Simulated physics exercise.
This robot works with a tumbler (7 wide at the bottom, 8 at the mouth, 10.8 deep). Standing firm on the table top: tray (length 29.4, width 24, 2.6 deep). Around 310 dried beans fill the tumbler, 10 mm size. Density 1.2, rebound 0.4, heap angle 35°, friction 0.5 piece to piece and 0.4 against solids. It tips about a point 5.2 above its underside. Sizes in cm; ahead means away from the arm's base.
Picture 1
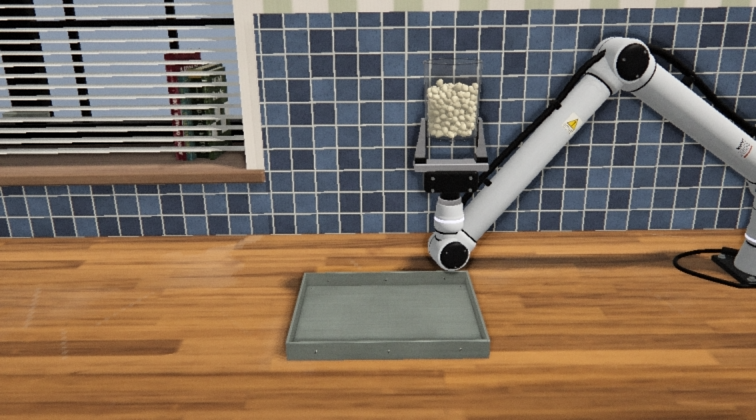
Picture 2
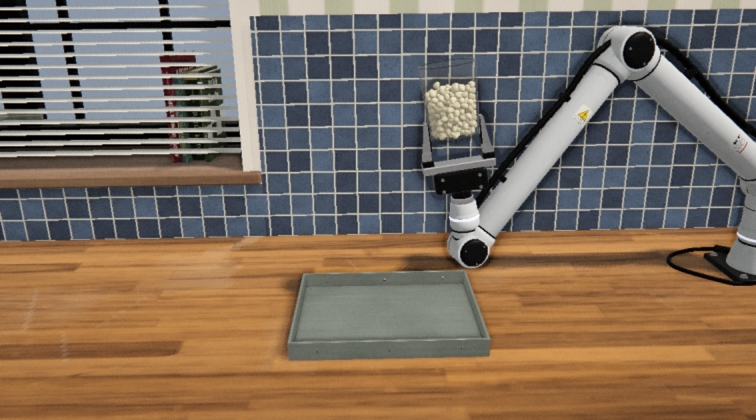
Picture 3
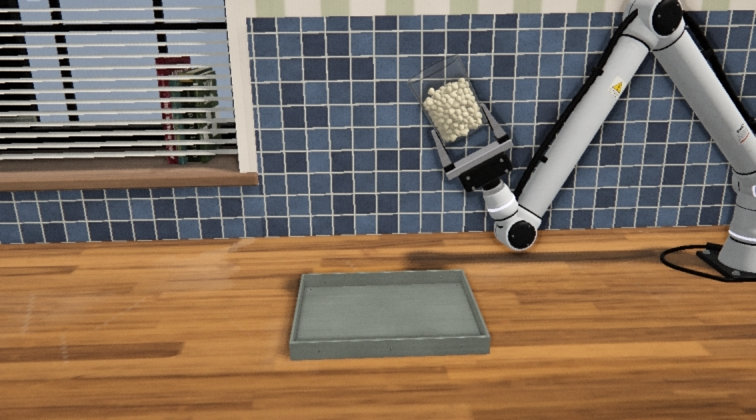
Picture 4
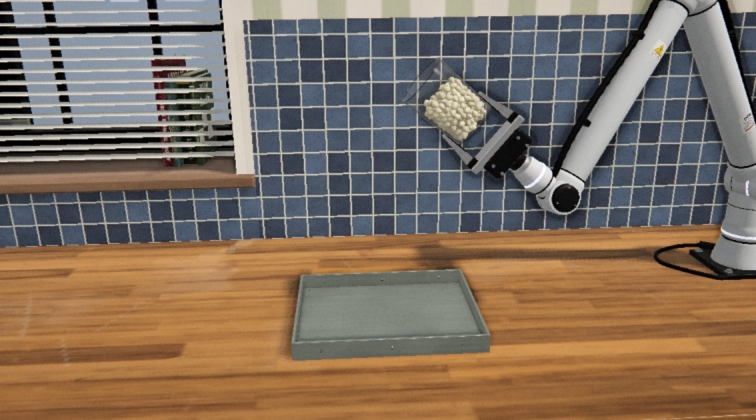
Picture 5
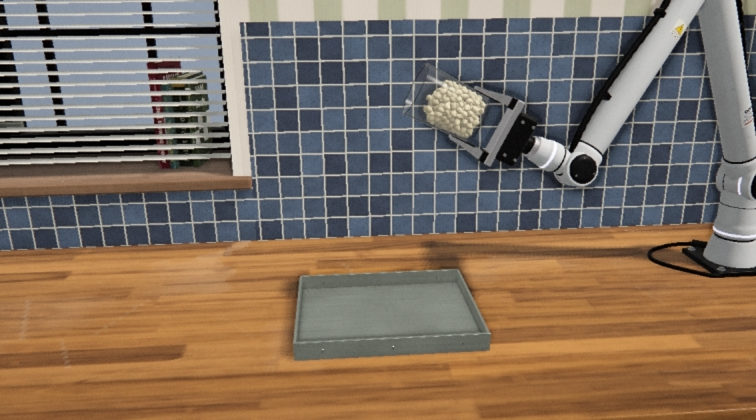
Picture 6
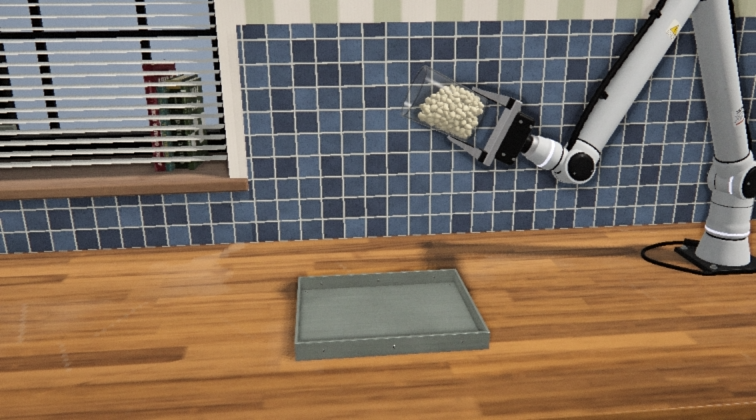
White robot arm tilting a clear tumbler of pale dried beans steeply leftward above an empty grey tray on a wooden counter.
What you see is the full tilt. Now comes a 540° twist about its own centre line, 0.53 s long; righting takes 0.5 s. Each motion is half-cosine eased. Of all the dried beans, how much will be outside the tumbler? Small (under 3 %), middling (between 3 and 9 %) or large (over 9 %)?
Outside the tumbler the share is small, under 3 %.
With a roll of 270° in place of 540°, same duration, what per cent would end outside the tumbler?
Then about 0 per cent.
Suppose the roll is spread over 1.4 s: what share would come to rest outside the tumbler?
Then about 0 per cent.
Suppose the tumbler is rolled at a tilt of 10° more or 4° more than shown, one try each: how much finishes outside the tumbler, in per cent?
Some 0 and 0 per cent.
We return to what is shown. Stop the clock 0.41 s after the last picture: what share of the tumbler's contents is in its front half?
Roughly 55 per cent.
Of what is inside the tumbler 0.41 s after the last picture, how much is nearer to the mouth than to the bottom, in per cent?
Roughly 30 per cent.
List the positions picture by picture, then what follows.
Tumbler middle at (452, 100), upright; upper third of the load around (452, 95), from x 430 to 475, top at y 85; 307 in the tumbler, in the first frame.
Tumbler middle at (451, 101), tipped 8°; upper third of the load around (453, 95), from x 430 to 475, top at y 85, in the second frame.
Tumbler middle at (449, 102), tipped 28°; upper third of the load around (453, 97), from x 425 to 480, top at y 80, in the third frame.
Tumbler middle at (448, 103), tipped 50°; upper third of the load around (453, 97), from x 425 to 485, top at y 80, in the fourth frame.
Tumbler middle at (447, 105), tipped 63°; upper third of the load around (453, 97), from x 425 to 485, top at y 85, in the fifth frame.
Tumbler middle at (445, 106), tipped 64°; upper third of the load around (453, 99), from x 420 to 480, top at y 90; 307 in the tumbler, in the sixth frame.
Then, 0.41 s after the last picture, tipped 64°, highest piece 41 above the table; 307 in the tumbler.
Then, 0.82 s after the last picture, tipped 23°, highest piece 39 above the table; 306 in the tumbler, 1 in the tray.
Then, 1.23 s after the last picture, upright, highest piece 40 above the table; 306 in the tumbler, 1 on the table or floor.
Then, 1.93 s after the last picture, upright, highest piece 40 above the table; 306 in the tumbler, 1 on the table or floor.
Final count, 306 in the tumbler, 1 on the table or floor. That is 0 % outside the tumbler.
